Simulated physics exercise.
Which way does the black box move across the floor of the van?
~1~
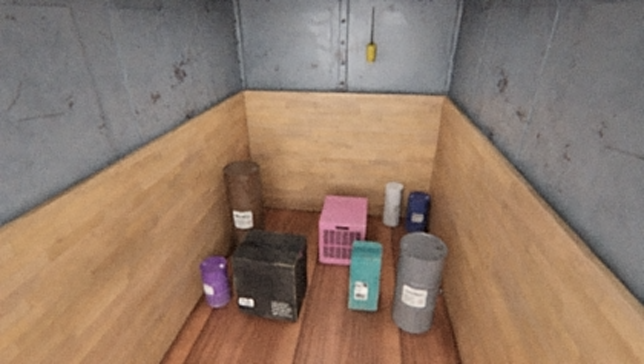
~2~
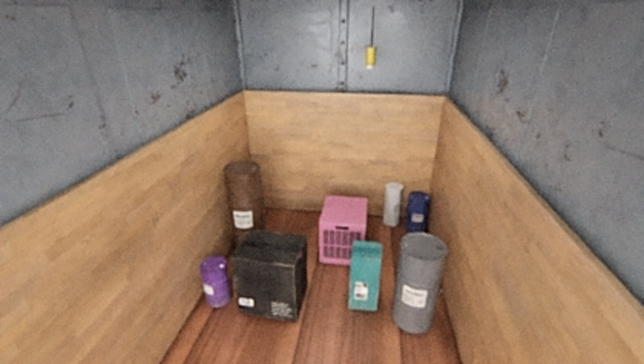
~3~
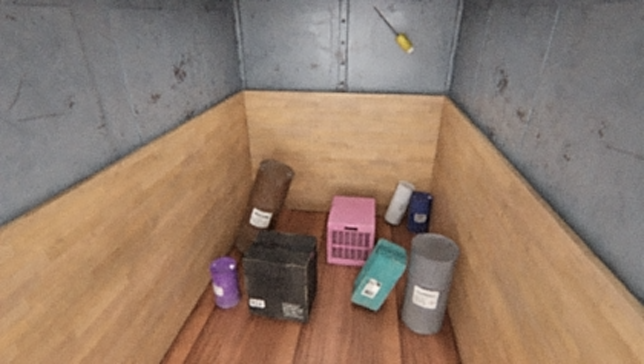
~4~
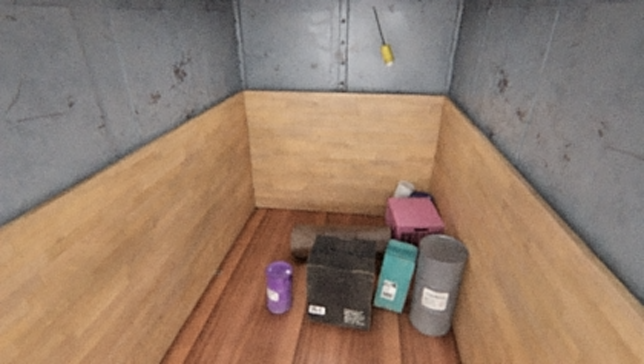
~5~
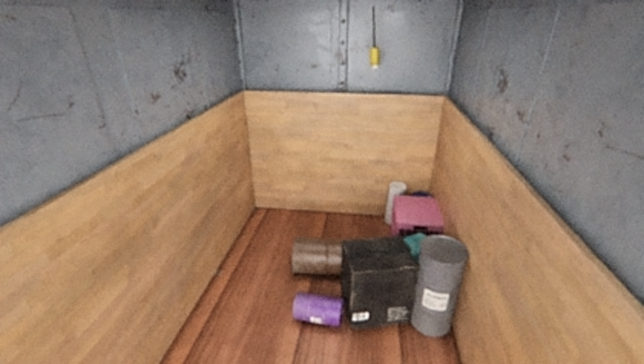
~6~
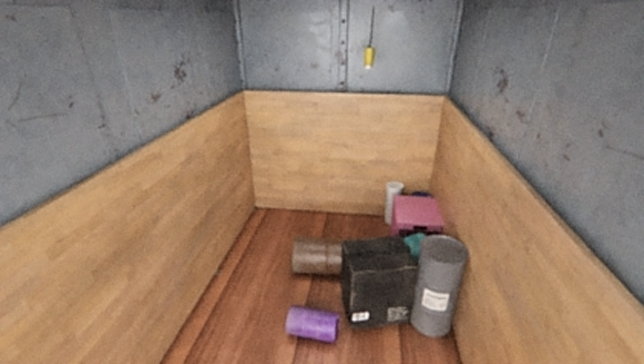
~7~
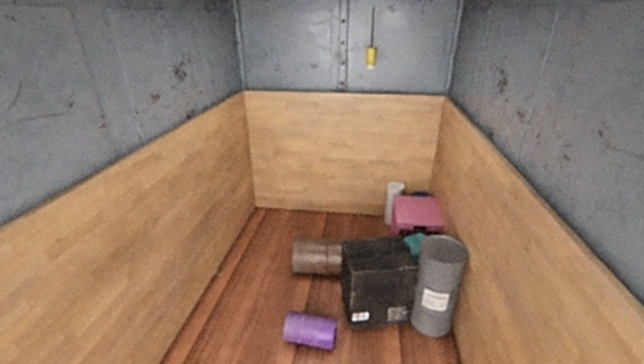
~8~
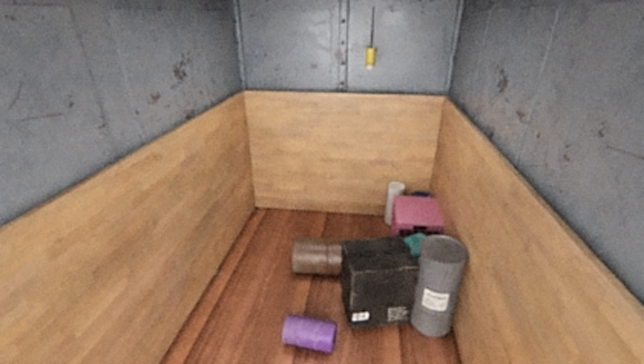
The black box slides to the right, staying upright and ending up beside the grey drum.
The load bay of a delivery van, seen from a fixed spot looking towards the cab, has pale wooden side panels and a lamp hanging on a cord. A brown drum, black box and purple canister stand on the left, a pink chest and turquoise box near the middle, and a grey drum, white canister and blue canister on the right. The lamp swings and the load shifts right as the brown drum leans and topples. The purple canister then tips over and rolls a little towards the viewer. Finally the load lies still, with the black box upright beside the grey drum.
